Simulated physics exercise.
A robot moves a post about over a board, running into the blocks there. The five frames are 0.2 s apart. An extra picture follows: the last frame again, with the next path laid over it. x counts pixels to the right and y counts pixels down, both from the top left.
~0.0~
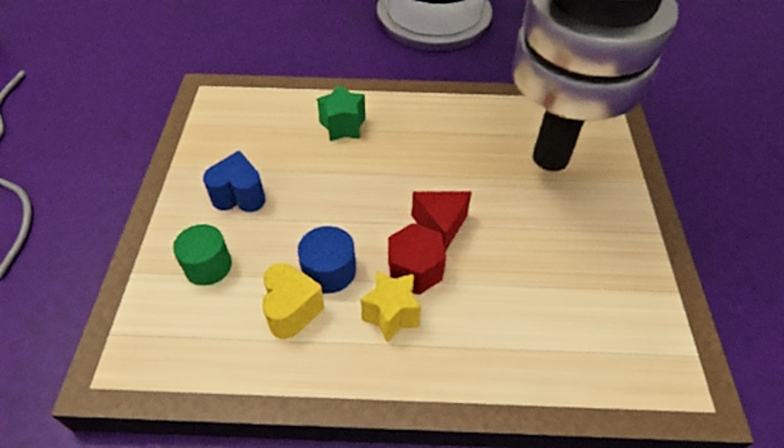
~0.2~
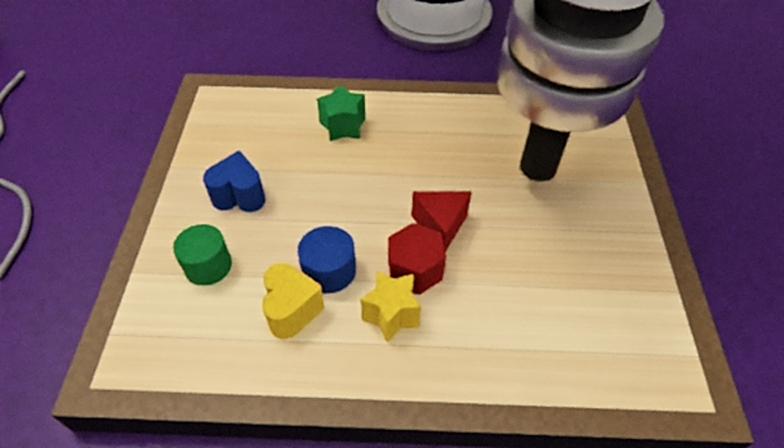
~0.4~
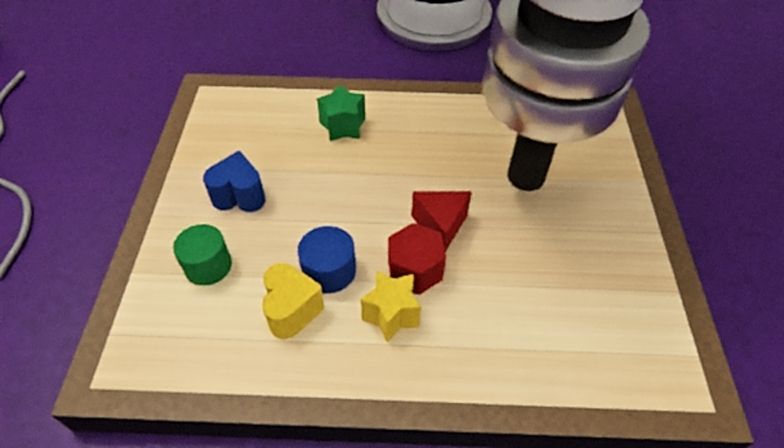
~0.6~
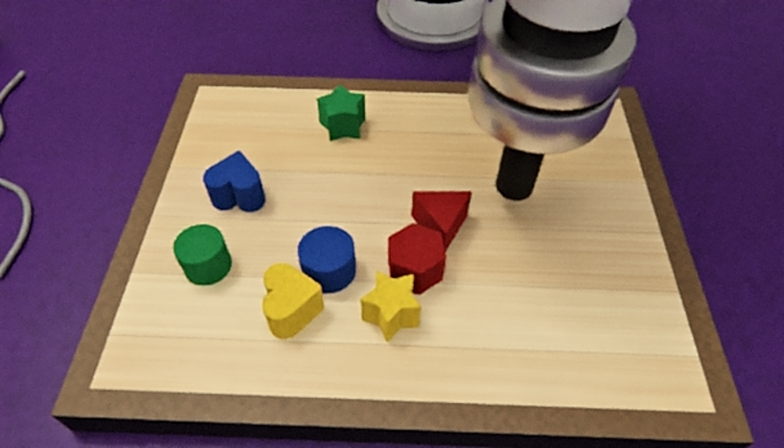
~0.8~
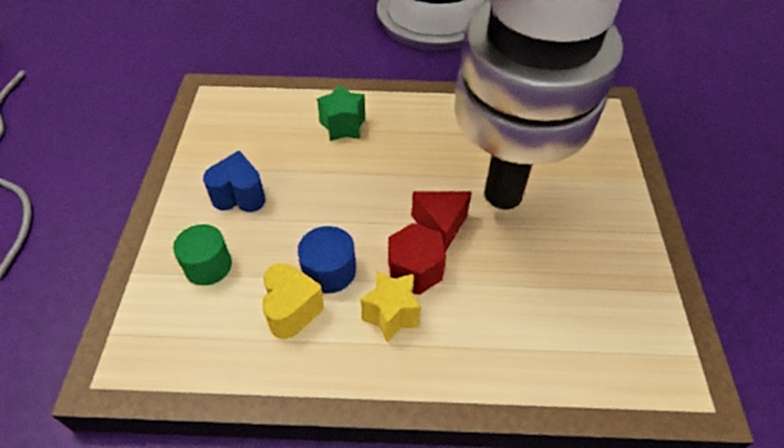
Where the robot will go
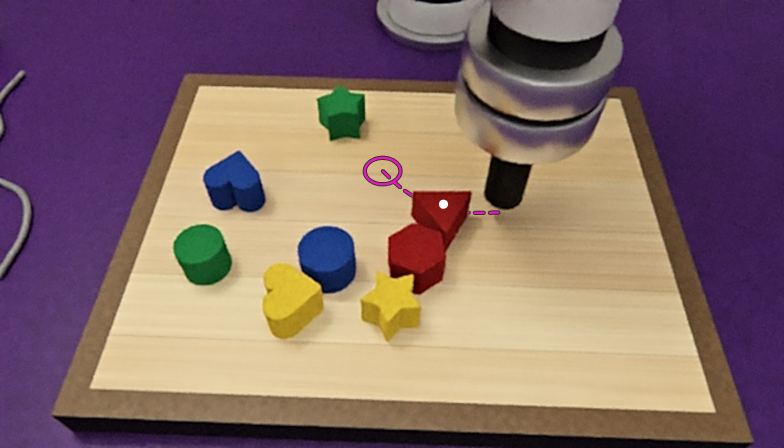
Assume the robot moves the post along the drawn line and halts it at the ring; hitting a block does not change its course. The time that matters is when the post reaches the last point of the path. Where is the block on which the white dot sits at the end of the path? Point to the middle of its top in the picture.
Around (412, 206).
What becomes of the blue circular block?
The answer is that it remains undisturbed.
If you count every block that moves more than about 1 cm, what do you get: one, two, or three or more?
I'd say just one block gets shifted by more than about 1 cm.
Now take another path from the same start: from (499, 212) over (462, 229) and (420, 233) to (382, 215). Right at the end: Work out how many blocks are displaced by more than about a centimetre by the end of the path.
My answer is one.
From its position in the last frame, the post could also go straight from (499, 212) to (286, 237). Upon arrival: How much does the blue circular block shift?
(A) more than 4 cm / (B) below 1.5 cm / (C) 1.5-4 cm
My pick is C.
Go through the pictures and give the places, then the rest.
In the first picture, post tip at (550, 159); block tops, blue circular block at (326, 247); red hexagonal block at (417, 247); red three-sided block at (444, 204).
In the second picture, post at (538, 168); blocks unchanged.
In the third picture, post at (526, 178); blocks unchanged.
In the fourth picture, post at (514, 187); blocks unchanged.
In the fifth picture, post at (503, 195); blue circular block at (326, 247); red hexagonal block at (417, 247); red three-sided block at (444, 204).
Path on the board, from (499, 212) over (453, 211) and (412, 196) to (383, 171); the dot is on the red three-sided block.
The first path, step by step. One third of the way, post at (456, 193); red three-sided block at (426, 206), turned 45° anticlockwise.
Two thirds of the way, post at (413, 178); red three-sided block at (412, 206), turned 80° anticlockwise.
At the end, post at (383, 153); blue circular block in place; red hexagonal block in place; red three-sided block at (412, 206), turned 80° anticlockwise.
